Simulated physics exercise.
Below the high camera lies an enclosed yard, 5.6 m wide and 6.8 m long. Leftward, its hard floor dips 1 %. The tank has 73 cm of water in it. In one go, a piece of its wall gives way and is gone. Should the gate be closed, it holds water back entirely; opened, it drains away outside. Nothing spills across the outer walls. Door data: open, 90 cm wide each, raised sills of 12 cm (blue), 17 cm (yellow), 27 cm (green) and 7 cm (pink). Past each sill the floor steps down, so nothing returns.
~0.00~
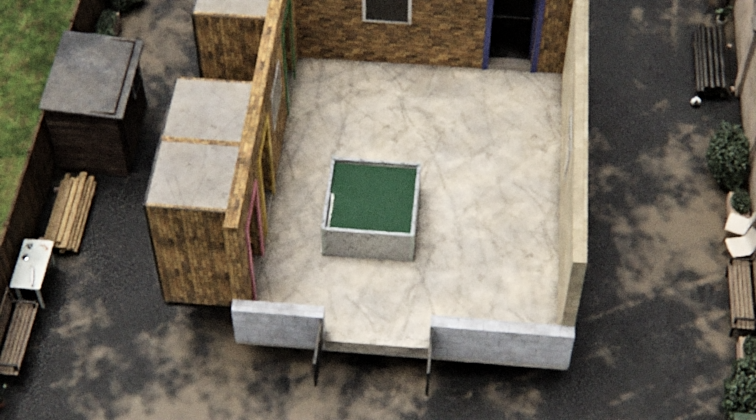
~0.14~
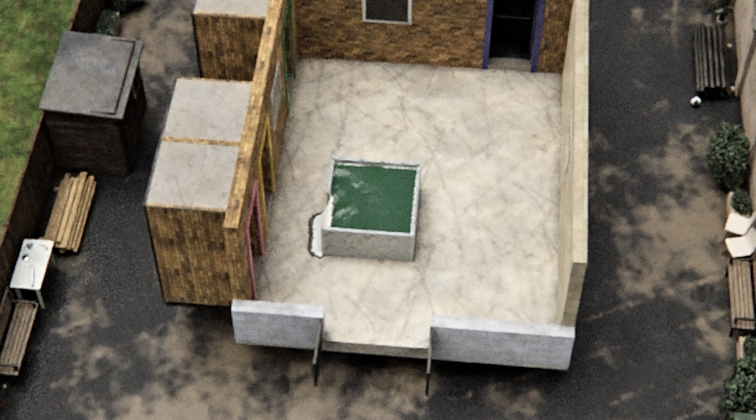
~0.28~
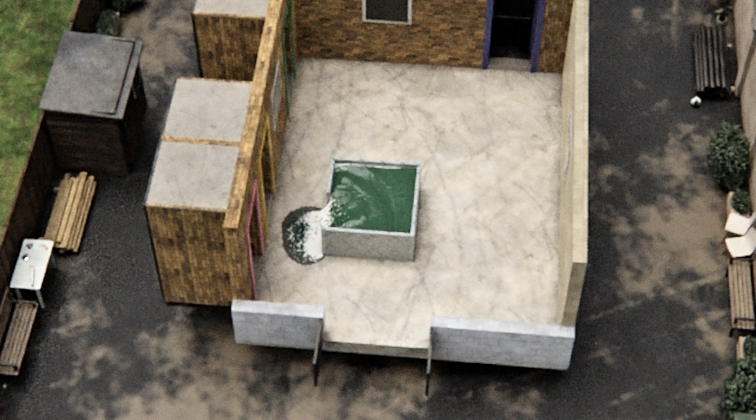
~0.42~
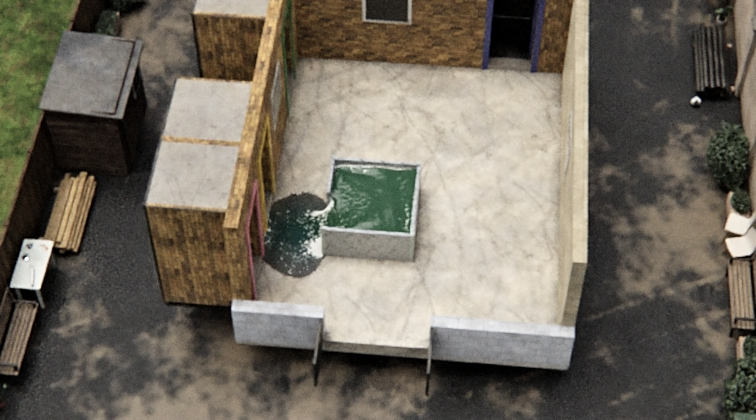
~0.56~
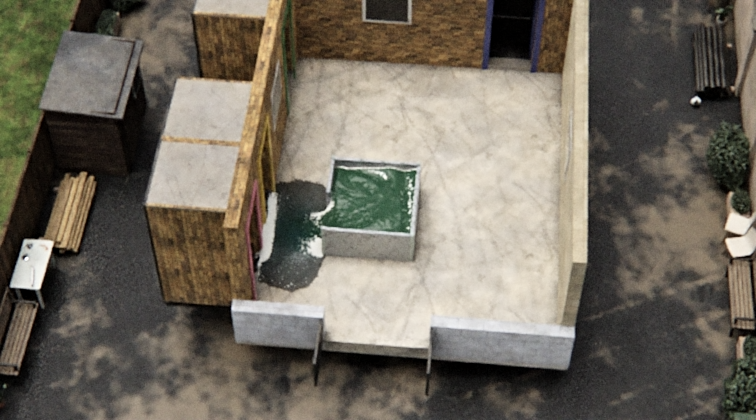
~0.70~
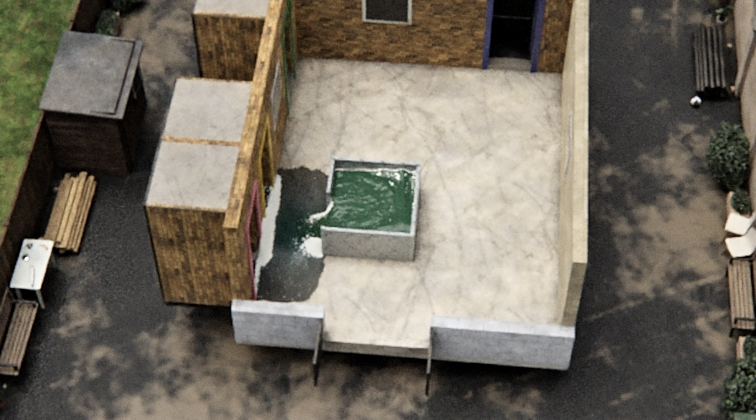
Green water pouring from the left side of a square tank, spreading across a pale walled yard and reaching the left wall.
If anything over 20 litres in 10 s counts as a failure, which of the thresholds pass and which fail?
The blue door passes. The yellow door fails. The green door passes. The pink door fails.
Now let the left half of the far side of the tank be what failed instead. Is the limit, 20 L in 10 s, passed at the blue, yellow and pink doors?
Blue falls short; yellow falls short; pink falls short.
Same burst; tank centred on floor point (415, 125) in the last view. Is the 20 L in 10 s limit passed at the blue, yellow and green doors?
Against the limit, the blue door stays within it, the yellow door stays within it and the green door stays within it.
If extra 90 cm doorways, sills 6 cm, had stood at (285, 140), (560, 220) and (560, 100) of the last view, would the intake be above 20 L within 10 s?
In that order: Below, under, below.
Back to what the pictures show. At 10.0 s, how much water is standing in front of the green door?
I'd put it at around 6.0 cm deep.
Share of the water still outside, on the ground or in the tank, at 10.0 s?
Roughly 74 per cent is still there.
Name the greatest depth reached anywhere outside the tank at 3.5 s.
Around 24 centimetres.
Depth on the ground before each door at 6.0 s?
Blue 2 cm, yellow 12 cm, green 5 cm, pink 10 cm.
After 1.4 s water covers 15 % of the floor and is deepest (47 cm) near (251, 324); blue door not reached, yellow door 35 cm at the sill, 70 L in, green door not reached, pink door 24 cm at the sill, 54 L in.
After 2.2 s water covers 30 % of the floor and is deepest (35 cm) near (251, 324); blue door not reached, yellow door 28 cm at the sill, 147 L in, green door 4 cm at the sill, 0 L in, pink door 19 cm at the sill, 124 L in.
After 3.5 s water covers 55 % of the floor and is deepest (24 cm) near (251, 324); blue door not reached, yellow door 21 cm at the sill, 189 L in, green door 3 cm at the sill, 0 L in, pink door 15 cm at the sill, 178 L in.
After 6.0 s water covers 70 % of the floor and is deepest (16 cm) near (251, 324); blue door 2 cm at the sill, 0 L in, yellow door 12 cm at the sill, 199 L in, green door 5 cm at the sill, 0 L in, pink door 10 cm at the sill, 218 L in.
After 10.0 s water covers 95 % of the floor and is deepest (8 cm) near (251, 324); blue door 3 cm at the sill, 0 L in, yellow door 7 cm at the sill, 199 L in, green door 6 cm at the sill, 0 L in, pink door 7 cm at the sill, 230 L in.
